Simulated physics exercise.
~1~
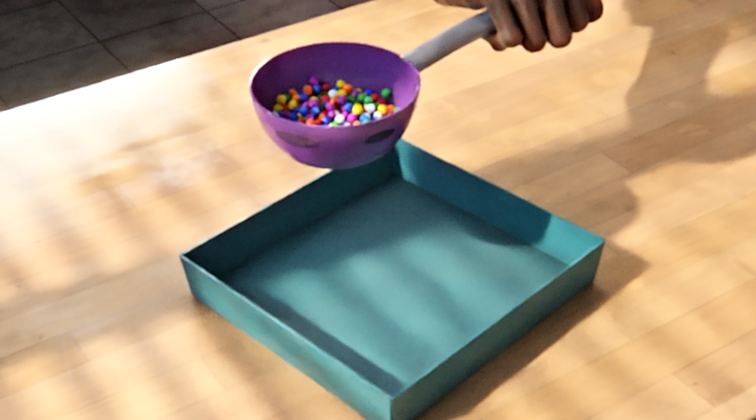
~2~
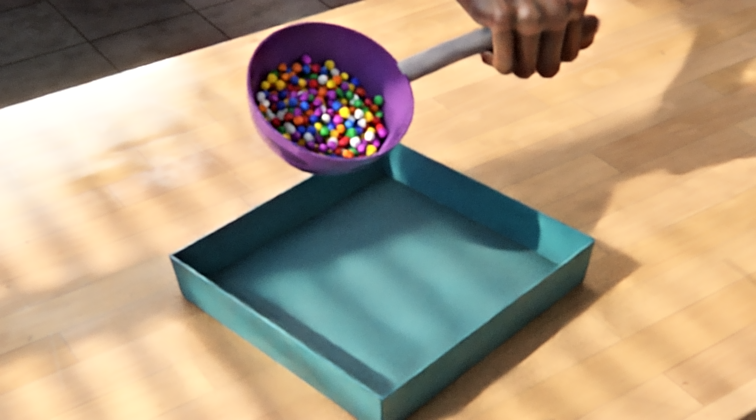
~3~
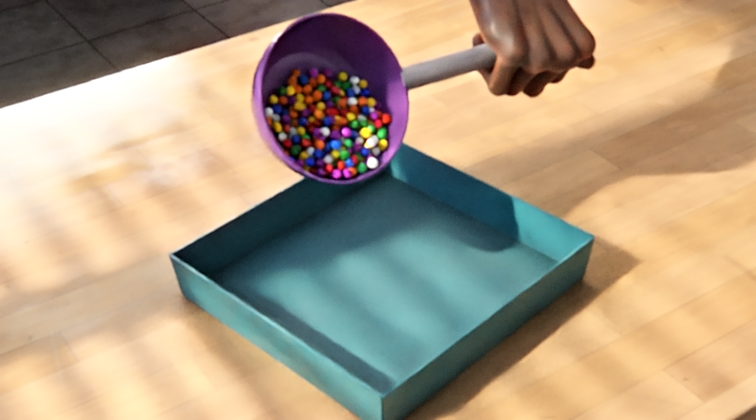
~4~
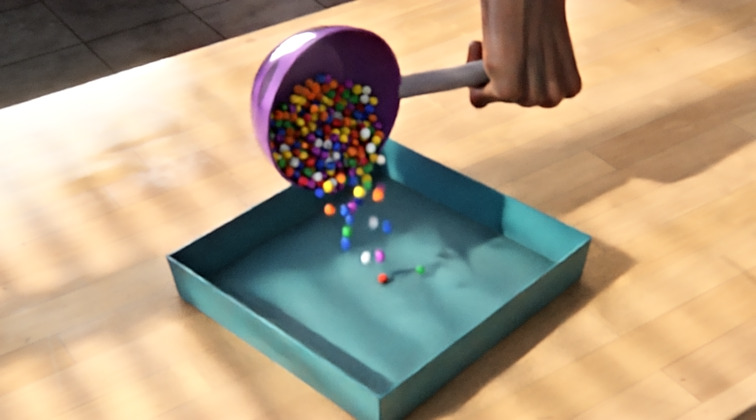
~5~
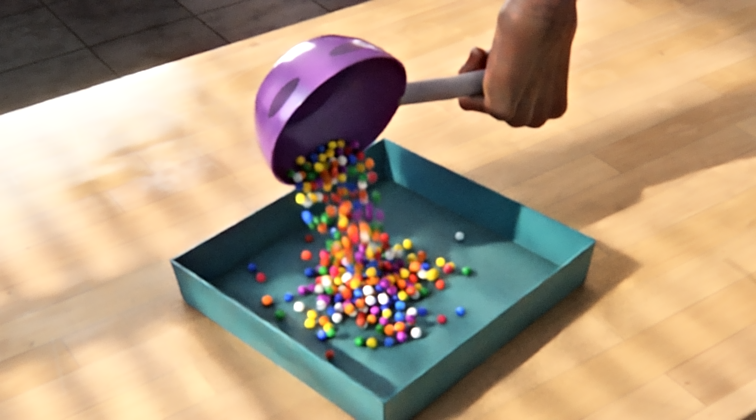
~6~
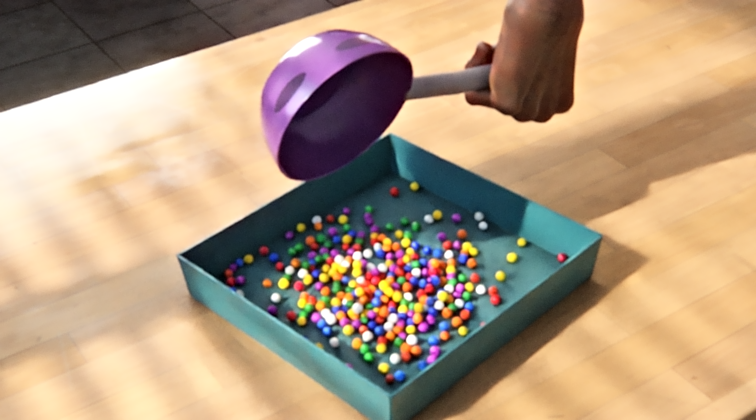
A purple ladle full of small multicoloured beads, gripped by a hand at its pale grey handle, hangs above a square teal tray on a light wooden surface, seen from above at an angle, with dark tiles at the upper left. The hand turns the ladle steadily, tipping its bowl over while the beads gather towards the lower rim. A few beads drop first, then a thick stream pours down and piles up in the tray. The beads spread across the tray floor, some reaching its edges. At the end, the emptied ladle stays tilted above the scattered beads.
